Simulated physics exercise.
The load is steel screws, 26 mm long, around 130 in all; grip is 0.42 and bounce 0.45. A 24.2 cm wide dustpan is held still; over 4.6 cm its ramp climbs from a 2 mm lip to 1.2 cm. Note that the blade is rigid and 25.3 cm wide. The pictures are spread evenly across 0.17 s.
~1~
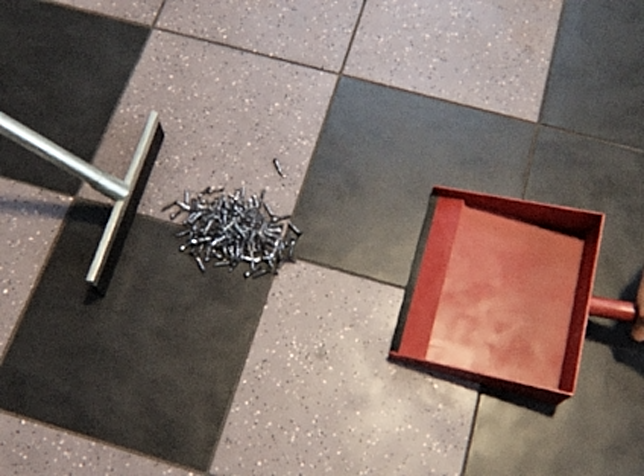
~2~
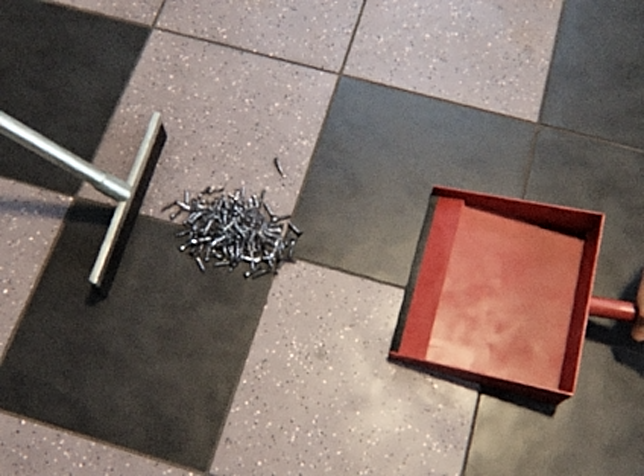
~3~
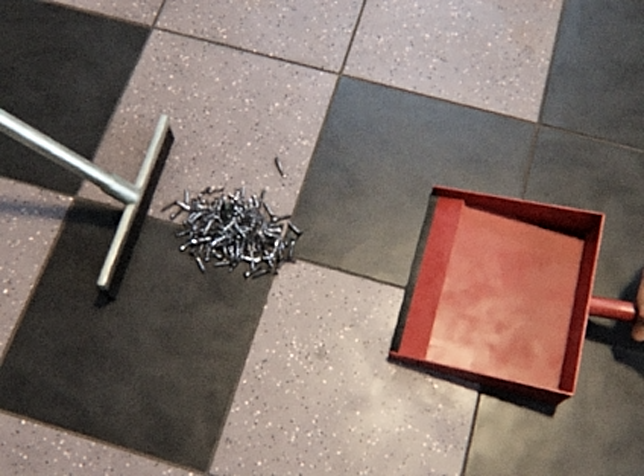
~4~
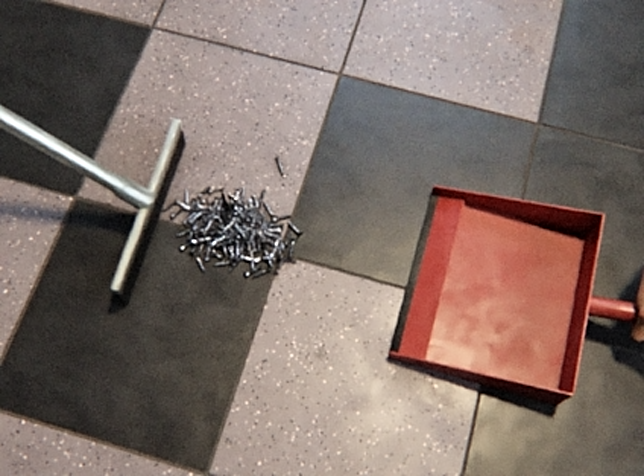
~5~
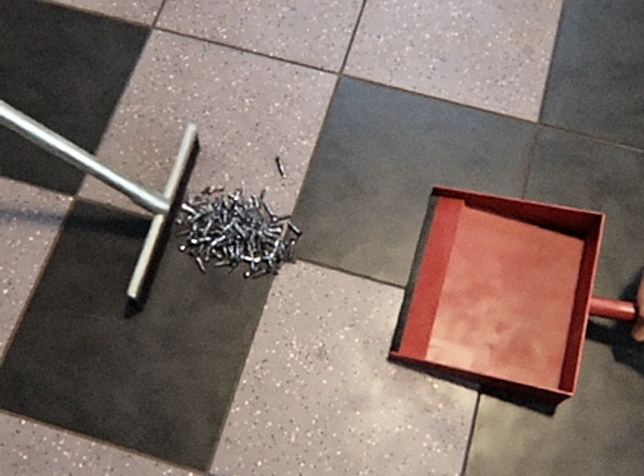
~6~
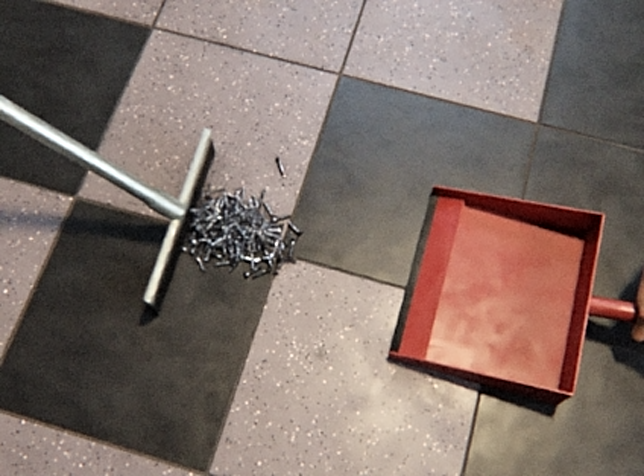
Metal squeegee-like blade sliding right across checkered floor tiles and starting to nudge a pile of small screws, red dustpan held still.
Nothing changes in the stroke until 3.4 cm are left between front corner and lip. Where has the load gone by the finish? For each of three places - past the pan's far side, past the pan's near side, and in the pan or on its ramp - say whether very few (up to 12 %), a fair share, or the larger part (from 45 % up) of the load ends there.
Far side: Very few, near side: Very few, pan: A fair share.
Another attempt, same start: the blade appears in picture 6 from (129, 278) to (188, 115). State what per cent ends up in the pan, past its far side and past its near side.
Pan 20; far 15; near 0.
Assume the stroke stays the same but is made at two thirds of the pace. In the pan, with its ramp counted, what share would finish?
Then roughly 25 per cent.
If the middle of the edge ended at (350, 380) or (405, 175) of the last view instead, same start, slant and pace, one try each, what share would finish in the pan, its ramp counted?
The two tries give roughly 10 and 15 %.
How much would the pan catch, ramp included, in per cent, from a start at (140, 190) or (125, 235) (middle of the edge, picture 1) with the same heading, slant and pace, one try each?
Around 30 percent, then around 25 percent.
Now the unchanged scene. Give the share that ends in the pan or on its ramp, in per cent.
It comes to close to 25 percent.
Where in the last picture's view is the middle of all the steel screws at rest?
After settling, the middle sits near (401, 279).
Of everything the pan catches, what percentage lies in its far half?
I'd put it near 30 per cent.
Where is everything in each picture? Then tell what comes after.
In the first frame, blade from (93, 281) to (155, 118), moved 0.0 cm, 0 of the pieces shifted so far; middle of the pieces at (237, 225); pan at (505, 298).
In the second frame, blade from (95, 282) to (158, 119), moved 0.4 cm, 0 of the pieces shifted so far; middle of the pieces at (237, 225).
In the third frame, blade from (104, 285) to (165, 122), moved 1.5 cm, 0 of the pieces shifted so far; middle of the pieces at (237, 225).
In the fourth frame, blade from (117, 290) to (178, 126), moved 3.4 cm, 0 of the pieces shifted so far; middle of the pieces at (237, 225).
In the fifth frame, blade from (133, 296) to (193, 131), moved 5.6 cm, 5 of the pieces shifted so far; middle of the pieces at (237, 225).
In the sixth frame, blade from (150, 302) to (208, 135), moved 7.9 cm, 23 of the pieces shifted so far; middle of the pieces at (237, 225); pan at (505, 298).
Then, 0.21 s after the last picture, middle of the blade 17 cm from the lip; 0 % over the lip, far side 0 %, near side 0 %.
Then, 0.34 s after the last picture, middle of the blade 8 cm from the lip; 0 % over the lip, far side 0 %, near side 0 %.
Then, 0.61 s after the last picture, middle of the blade 4 cm from the lip; 25 % over the lip, far side 0 %, near side 0 %.
In the end, far side 0 %, near side 0 %, pan 25 %, in front of the lip or behind the blade 75 %.
